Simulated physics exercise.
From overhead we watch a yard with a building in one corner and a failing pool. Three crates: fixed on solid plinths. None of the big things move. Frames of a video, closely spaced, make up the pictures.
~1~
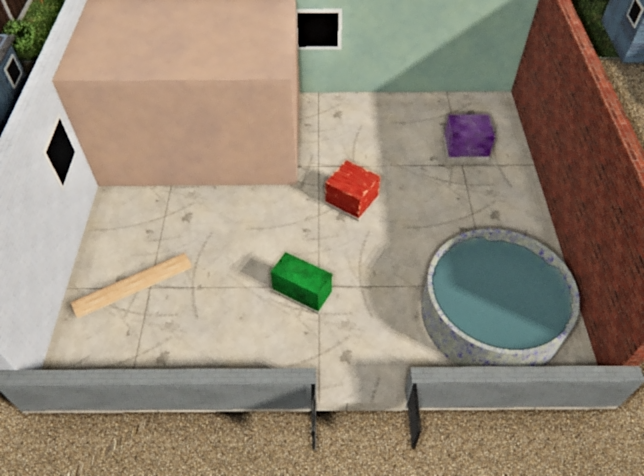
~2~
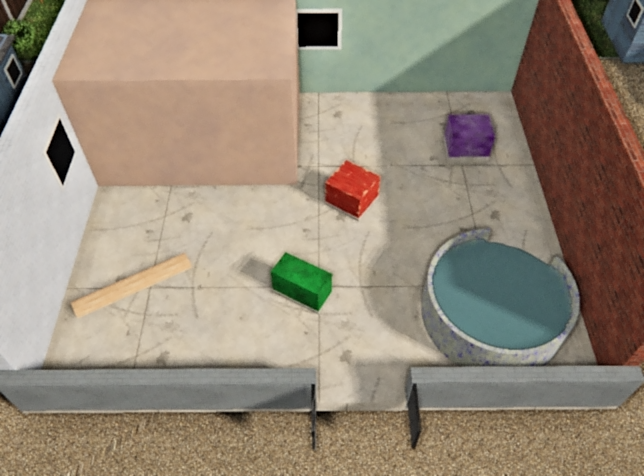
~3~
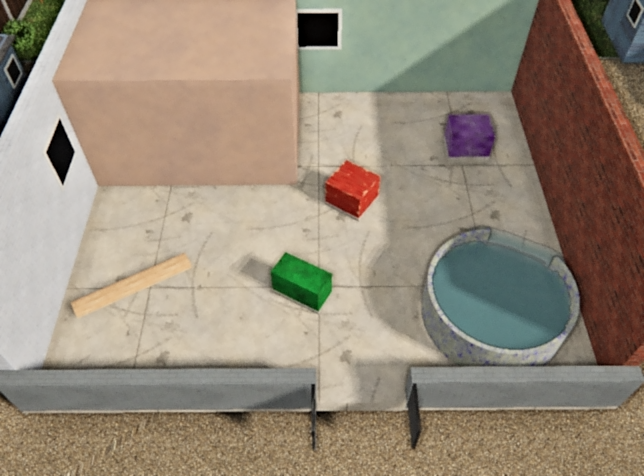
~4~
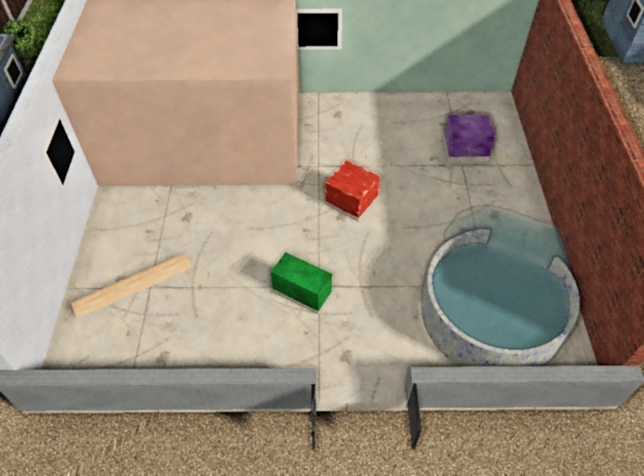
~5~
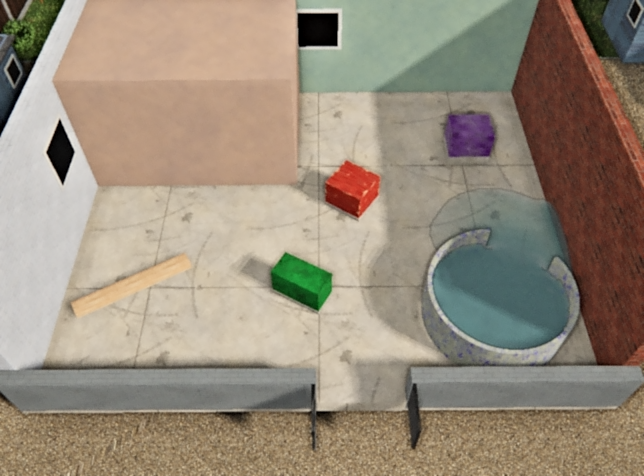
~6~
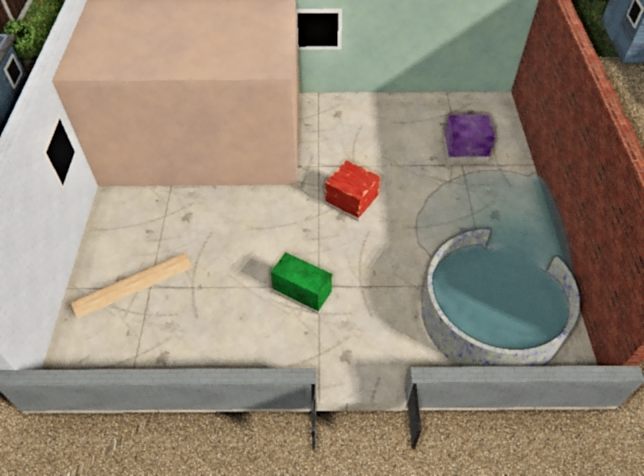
In a walled yard with red, green and purple crates, a round pool of still water opened at its far side, and water poured through the gap, spreading across the paving behind it.
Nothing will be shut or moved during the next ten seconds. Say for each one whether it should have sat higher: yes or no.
Purple crate - yes; red crate - yes; green crate - yes.
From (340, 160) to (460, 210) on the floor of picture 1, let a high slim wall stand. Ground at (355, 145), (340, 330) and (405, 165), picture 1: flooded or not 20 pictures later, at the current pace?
First inundated, then unwetted, then inundated.
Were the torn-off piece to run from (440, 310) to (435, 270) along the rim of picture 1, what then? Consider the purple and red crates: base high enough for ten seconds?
My reading: Purple crate stays untouched, red crate gets drenched.
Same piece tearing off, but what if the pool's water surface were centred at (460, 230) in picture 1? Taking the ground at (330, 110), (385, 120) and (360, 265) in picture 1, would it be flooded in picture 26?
Results in order - swamped, swamped, left untouched.
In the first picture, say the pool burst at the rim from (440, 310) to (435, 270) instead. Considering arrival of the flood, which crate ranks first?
First in line is the one in green.
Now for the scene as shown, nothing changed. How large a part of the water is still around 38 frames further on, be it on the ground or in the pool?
Some 100 parts in a hundred have not run off.
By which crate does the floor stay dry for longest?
Coming in last, the one in green.
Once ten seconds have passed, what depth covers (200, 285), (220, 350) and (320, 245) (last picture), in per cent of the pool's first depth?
Respectively 4, 6 and 4 per cent.
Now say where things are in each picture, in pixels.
Still water in the round pool at (501, 290), in the first picture.
The front is at a hidden place, out from the gap on the round pool's far side, in the second picture.
Water pours out on the round pool's far side and has run to a hidden place, in the third picture.
Water pours out on the round pool's far side and has run to (467, 213), in the fourth picture.
The front is at (478, 193), out from the gap on the round pool's far side, in the fifth picture.
The front is at (535, 175), out from the gap on the round pool's far side, in the sixth picture.
A moment on, water covers 15 % of the floor; the purple crate water round its plinth, the red crate water round its plinth, the green crate not reached.
Next, water covers 25 % of the floor; the purple crate water round its plinth, the red crate water round its plinth, the green crate not reached.
Then, water covers 40 % of the floor; the purple crate water round its plinth, the red crate water round its plinth, the green crate not reached.
Later, water covers 60 % of the floor; the purple crate water round its plinth, the red crate water round its plinth, the green crate water round its plinth.
In the end, water covers 85 % of the floor; the purple crate was topped, the red crate was topped, the green crate was topped.
